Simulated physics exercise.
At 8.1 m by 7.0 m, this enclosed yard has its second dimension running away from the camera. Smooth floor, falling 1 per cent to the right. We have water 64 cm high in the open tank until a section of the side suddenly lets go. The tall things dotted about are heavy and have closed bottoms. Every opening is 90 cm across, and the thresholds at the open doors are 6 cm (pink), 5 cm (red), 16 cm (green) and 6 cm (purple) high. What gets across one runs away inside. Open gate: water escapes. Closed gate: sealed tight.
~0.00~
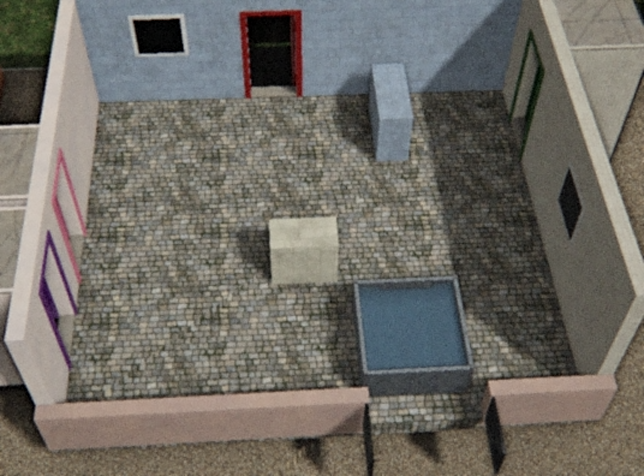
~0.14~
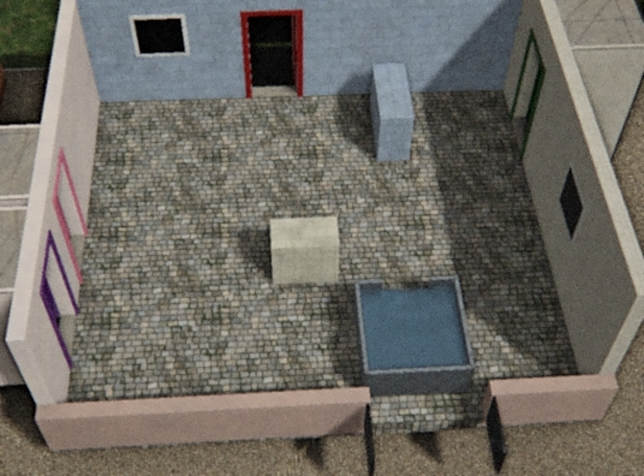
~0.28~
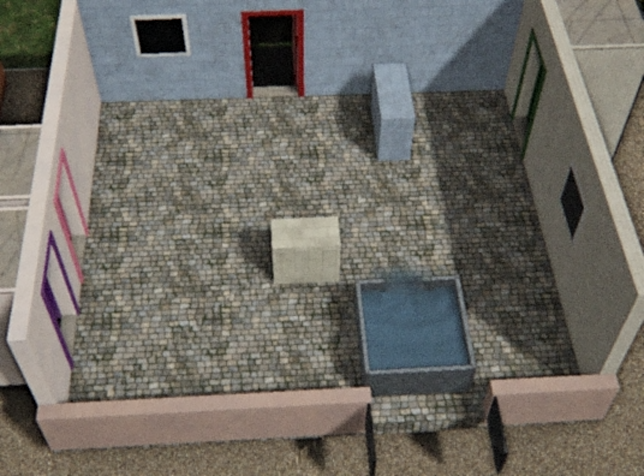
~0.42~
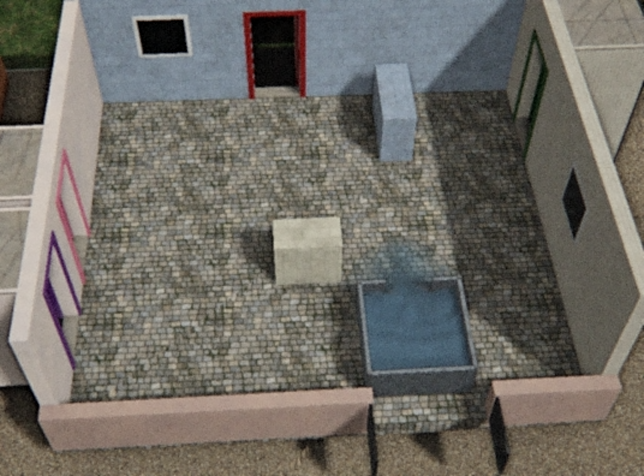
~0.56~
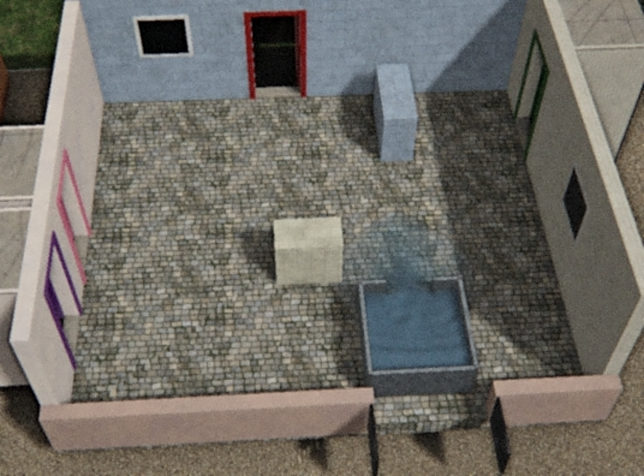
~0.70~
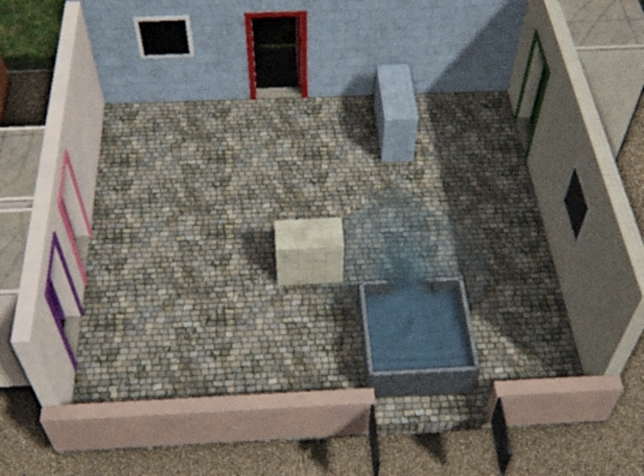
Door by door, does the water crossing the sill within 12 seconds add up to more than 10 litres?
At the end, at the pink door the total will be lower than the limit, at the red door the total will be higher than the limit, at the green door the total will be lower than the limit, at the purple door the total will be lower than the limit.
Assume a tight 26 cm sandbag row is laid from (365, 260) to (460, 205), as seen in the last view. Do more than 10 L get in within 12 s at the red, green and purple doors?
Well, the red one is within bounds, the green one is within bounds, and the purple one is within bounds.
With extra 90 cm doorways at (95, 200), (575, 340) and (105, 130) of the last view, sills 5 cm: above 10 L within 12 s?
Result in order - not enough, not enough, not enough.
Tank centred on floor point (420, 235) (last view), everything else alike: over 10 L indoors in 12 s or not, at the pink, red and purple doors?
Well, against that limit, at pink it's within bounds, at red it's within bounds, and at purple it's within bounds.
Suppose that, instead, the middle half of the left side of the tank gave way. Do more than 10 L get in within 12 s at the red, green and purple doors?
For red, too little; for green, too little; for purple, too much.
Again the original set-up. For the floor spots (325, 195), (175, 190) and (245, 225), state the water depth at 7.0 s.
Close to 2, 1 and 0 centimetres.
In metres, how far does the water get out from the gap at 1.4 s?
It's close to 4.4 metres.
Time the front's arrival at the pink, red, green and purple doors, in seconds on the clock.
Pink 9.5 s, red 2.4 s, green 2.0 s, purple not within the 12 s.
After 1.4 s water covers 20 % of the floor and is deepest (34 cm) near (408, 302); pink door not reached, red door not reached, green door not reached, purple door not reached.
After 2.2 s water covers 35 % of the floor and is deepest (24 cm) near (408, 302); pink door not reached, red door not reached, green door 10 cm at the sill, 0 L in, purple door not reached.
After 3.5 s water covers 40 % of the floor and is deepest (20 cm) near (499, 115); pink door not reached, red door 12 cm at the sill, 25 L in, green door 7 cm at the sill, 0 L in, purple door not reached.
After 7.0 s water covers 50 % of the floor and is deepest (11 cm) near (503, 96); pink door not reached, red door 6 cm at the sill, 56 L in, green door 9 cm at the sill, 0 L in, purple door not reached.
After 12.0 s water covers 75 % of the floor and is deepest (9 cm) near (584, 400); pink door 1 cm at the sill, 0 L in, red door 3 cm at the sill, 58 L in, green door 6 cm at the sill, 0 L in, purple door not reached.
